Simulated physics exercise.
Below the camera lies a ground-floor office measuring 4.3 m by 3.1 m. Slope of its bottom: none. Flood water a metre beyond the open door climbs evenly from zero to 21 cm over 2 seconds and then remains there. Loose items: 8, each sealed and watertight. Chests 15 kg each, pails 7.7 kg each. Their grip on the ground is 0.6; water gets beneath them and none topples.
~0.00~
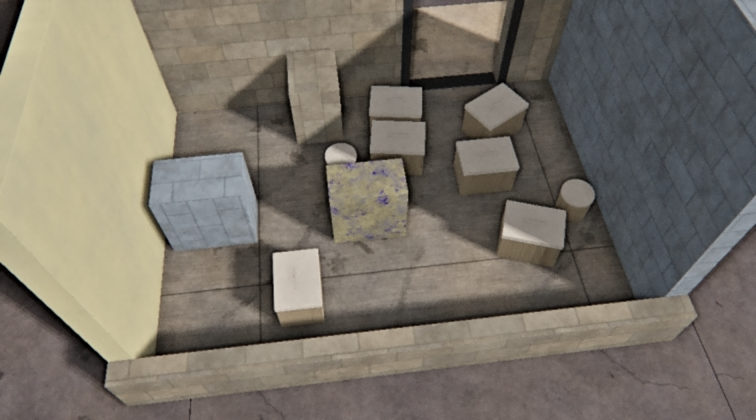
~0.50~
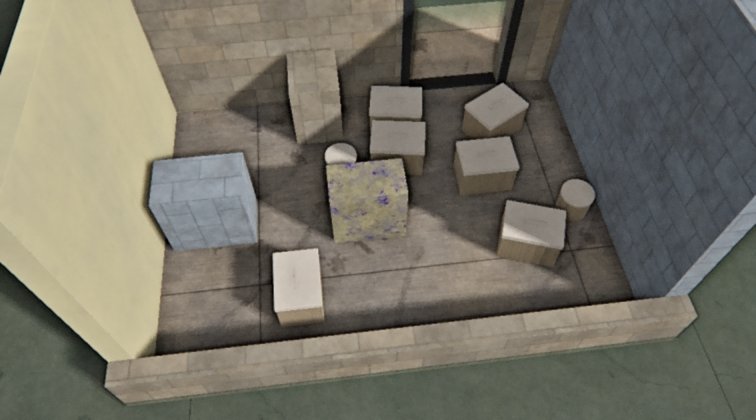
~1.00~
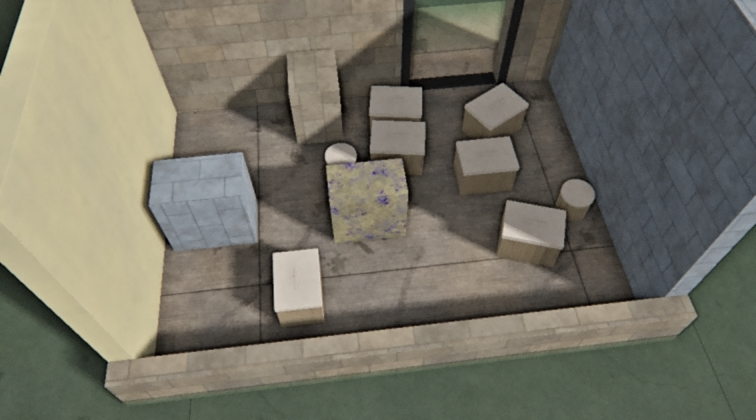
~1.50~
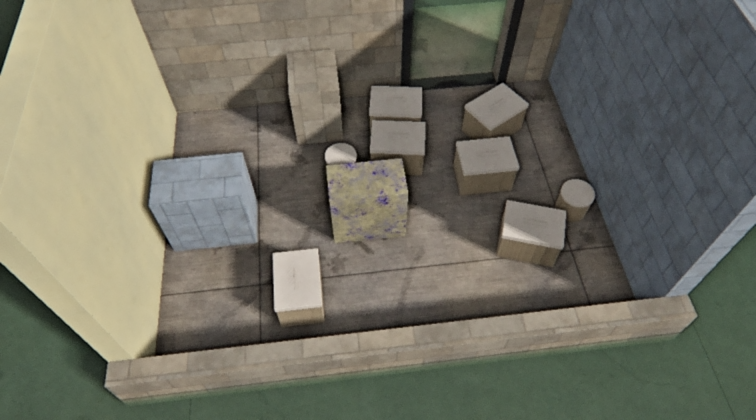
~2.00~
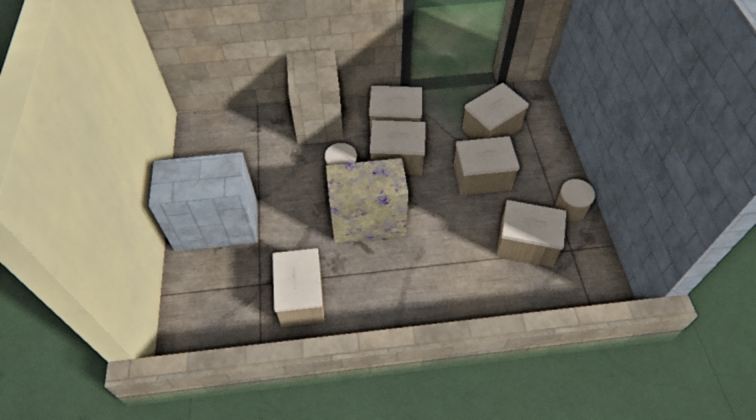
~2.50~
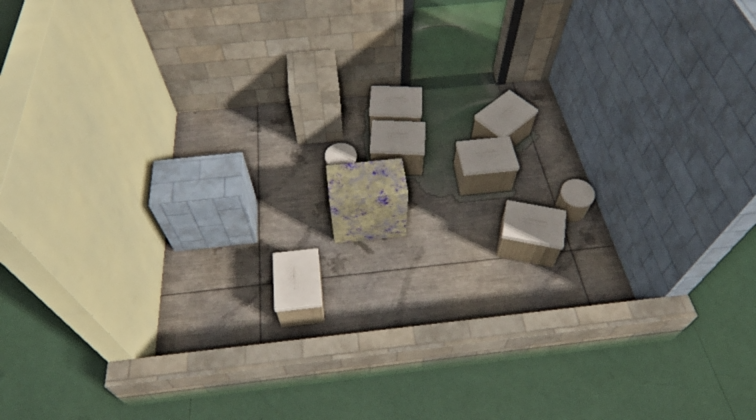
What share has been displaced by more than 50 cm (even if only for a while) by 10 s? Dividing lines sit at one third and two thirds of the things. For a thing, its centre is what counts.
My call: One to two thirds of them.
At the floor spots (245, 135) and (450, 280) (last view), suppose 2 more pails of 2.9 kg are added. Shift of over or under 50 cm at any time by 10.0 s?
Note: Item 1 below threshold; item 2 above threshold.
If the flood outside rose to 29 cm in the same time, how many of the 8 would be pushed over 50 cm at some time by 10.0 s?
Then 6 of them.
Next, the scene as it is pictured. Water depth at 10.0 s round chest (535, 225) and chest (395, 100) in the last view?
Close to 14 and 7 centimetres.
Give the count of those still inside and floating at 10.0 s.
Total: 6.
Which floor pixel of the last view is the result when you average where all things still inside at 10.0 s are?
It works out to somewhere near (359, 242) on the floor.
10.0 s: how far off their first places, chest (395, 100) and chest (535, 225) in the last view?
The first is 30 cm from its start, the second 250 cm.
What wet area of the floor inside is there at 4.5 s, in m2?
My estimate is roughly 7.5 m2.
After 3.5 s 1 of 8 are over 50 cm from their spots; 0 afloat.
After 4.5 s 3 of 8 are over 50 cm from their spots; 1 afloat.
After 7.0 s 4 of 8 are over 50 cm from their spots; 4 afloat.
After 10.0 s 5 of 8 are over 50 cm from their spots, and 5 have been at some point; 6 afloat.
